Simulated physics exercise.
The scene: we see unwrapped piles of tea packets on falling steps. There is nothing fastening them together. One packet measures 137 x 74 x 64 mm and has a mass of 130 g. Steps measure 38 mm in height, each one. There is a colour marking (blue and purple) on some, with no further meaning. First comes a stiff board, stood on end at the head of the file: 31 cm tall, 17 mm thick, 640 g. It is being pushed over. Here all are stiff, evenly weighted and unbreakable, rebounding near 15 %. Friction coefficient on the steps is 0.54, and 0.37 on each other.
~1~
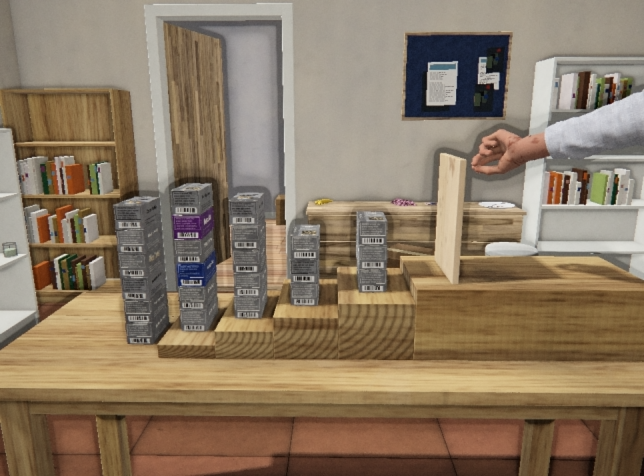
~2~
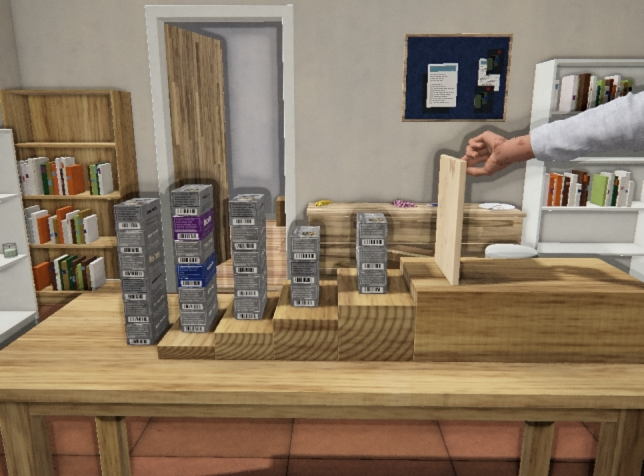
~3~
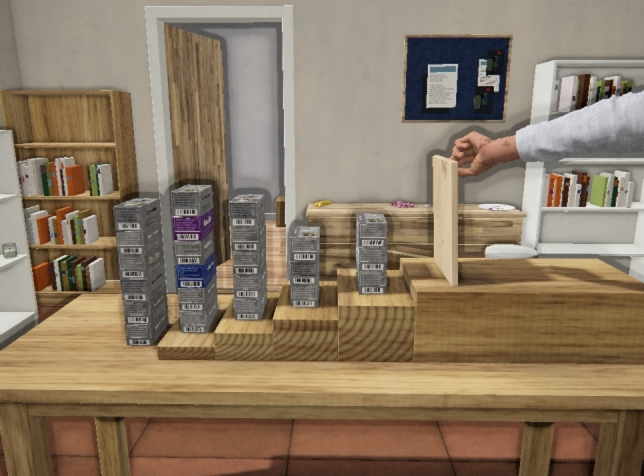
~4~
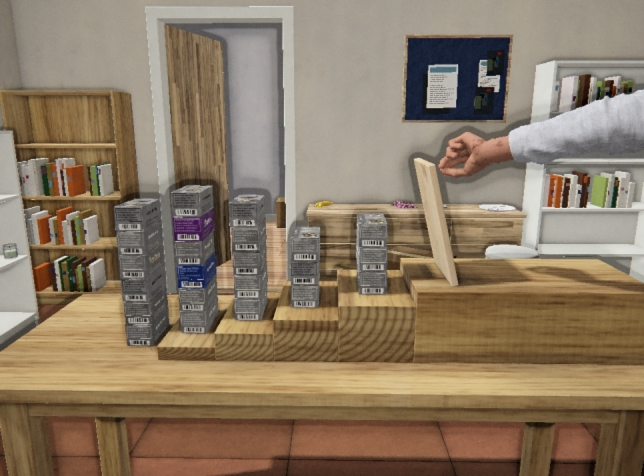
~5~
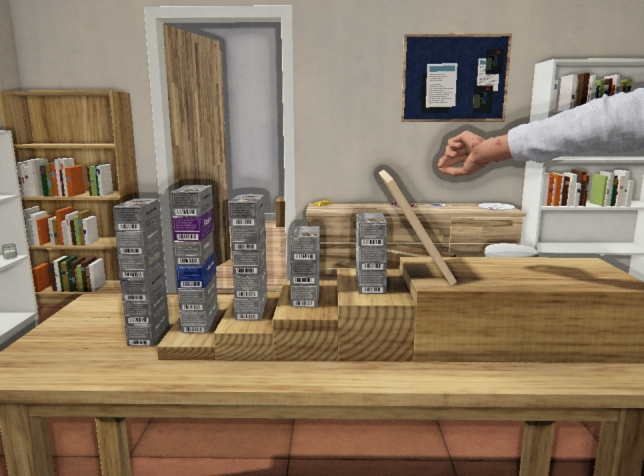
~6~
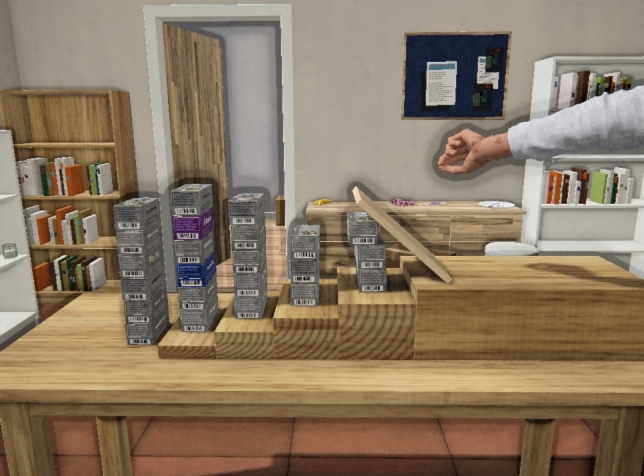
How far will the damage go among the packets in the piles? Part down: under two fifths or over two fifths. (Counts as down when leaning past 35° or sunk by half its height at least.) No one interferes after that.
The count down does not reach two fifths.
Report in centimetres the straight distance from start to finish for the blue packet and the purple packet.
Moved: Blue 0, purple 0.
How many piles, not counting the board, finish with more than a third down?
Summing them, I get 1 in all.
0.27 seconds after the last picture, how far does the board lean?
About 65 degrees from upright.
Then, 0.13 s later than the last frame, board 54° from upright; none of the 23 packets down, 3 disturbed.
Then, 0.27 s later than the last frame, board 67° from upright; none of the 23 packets down, 4 disturbed.
Then, 0.39 s later than the last frame, board 75° from upright; 3 of the 23 packets down.
When it is over, board 76° from upright; 3 of the 23 packets down; purple packet unmoved; blue packet unmoved. That is 13 per cent. In pixels of the last frame, middles, purple packet near (194, 223), blue packet near (198, 268).
